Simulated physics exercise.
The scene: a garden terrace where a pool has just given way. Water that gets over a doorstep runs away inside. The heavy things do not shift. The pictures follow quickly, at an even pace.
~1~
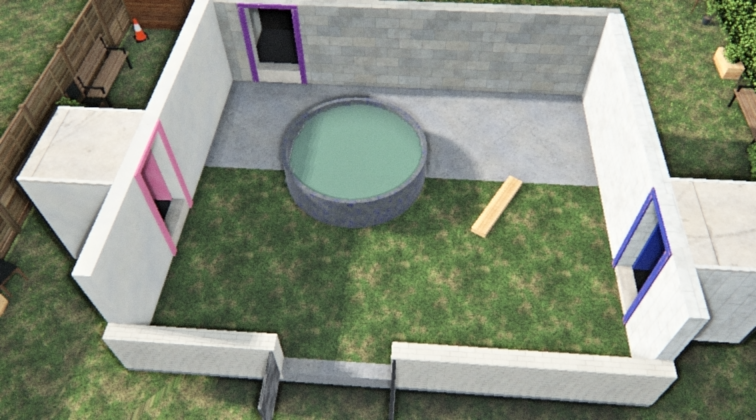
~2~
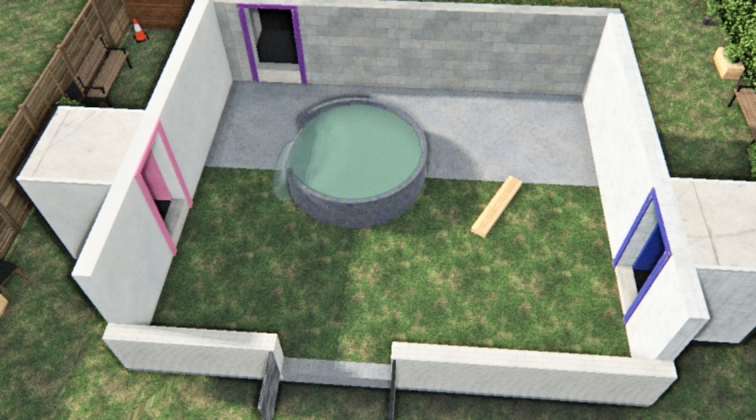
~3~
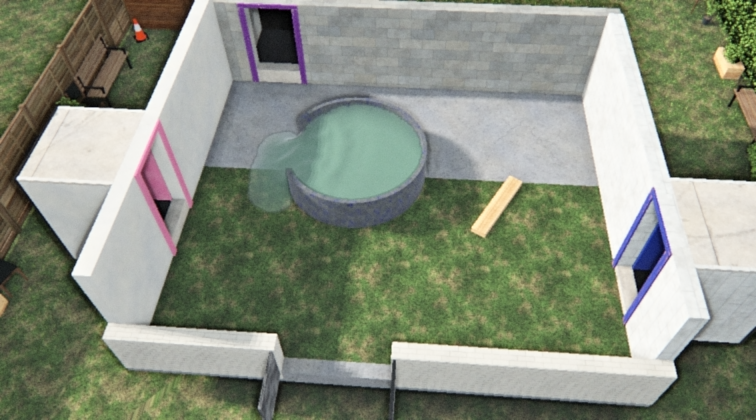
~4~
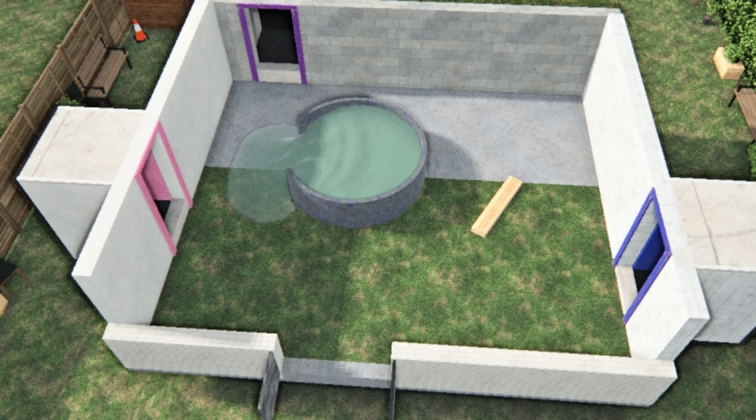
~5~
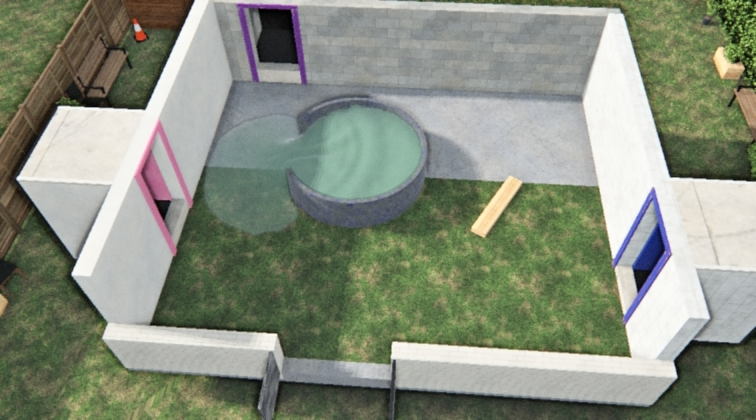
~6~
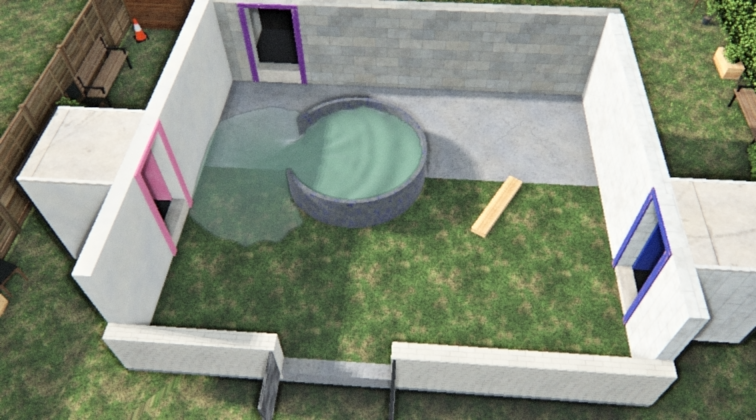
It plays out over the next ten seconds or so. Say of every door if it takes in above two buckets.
The purple door holds within the limit; the blue door holds within the limit; the pink door holds within the limit.
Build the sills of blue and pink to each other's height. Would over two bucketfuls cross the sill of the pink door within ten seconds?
Then: The pink door lets more in.
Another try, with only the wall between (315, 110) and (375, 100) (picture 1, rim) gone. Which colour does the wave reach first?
I say the one in purple.
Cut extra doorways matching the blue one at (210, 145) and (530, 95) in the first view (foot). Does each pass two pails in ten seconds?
One after the other: Passes that mark, holds.
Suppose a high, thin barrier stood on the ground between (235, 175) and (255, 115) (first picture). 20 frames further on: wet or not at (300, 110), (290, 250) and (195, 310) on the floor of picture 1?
One after the other: Covered, under water, under water.
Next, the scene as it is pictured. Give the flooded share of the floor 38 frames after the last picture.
I make it 70 per cent.
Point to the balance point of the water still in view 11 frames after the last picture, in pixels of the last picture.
Near (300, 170).
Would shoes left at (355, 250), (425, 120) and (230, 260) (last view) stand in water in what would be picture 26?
In turn: Dry, under water, wet.
A moment on, water covers 15 % of the floor; the purple door not reached, the blue door not reached, the pink door wet at the sill, nothing in.
Next, water covers 20 % of the floor; the purple door wet at the sill, nothing in, the blue door not reached, the pink door wet at the sill, nothing in.
Then, water covers 40 % of the floor; the purple door wet at the sill, nothing in, the blue door not reached, the pink door wet at the sill, nothing in.
Later, water covers 70 % of the floor; the purple door wet at the sill, nothing in, the blue door not reached, the pink door wet at the sill, nothing in.
In the end, water covers 95 % of the floor; the purple door wet at the sill, nothing in, the blue door wet at the sill, nothing in, the pink door wet at the sill, nothing in.
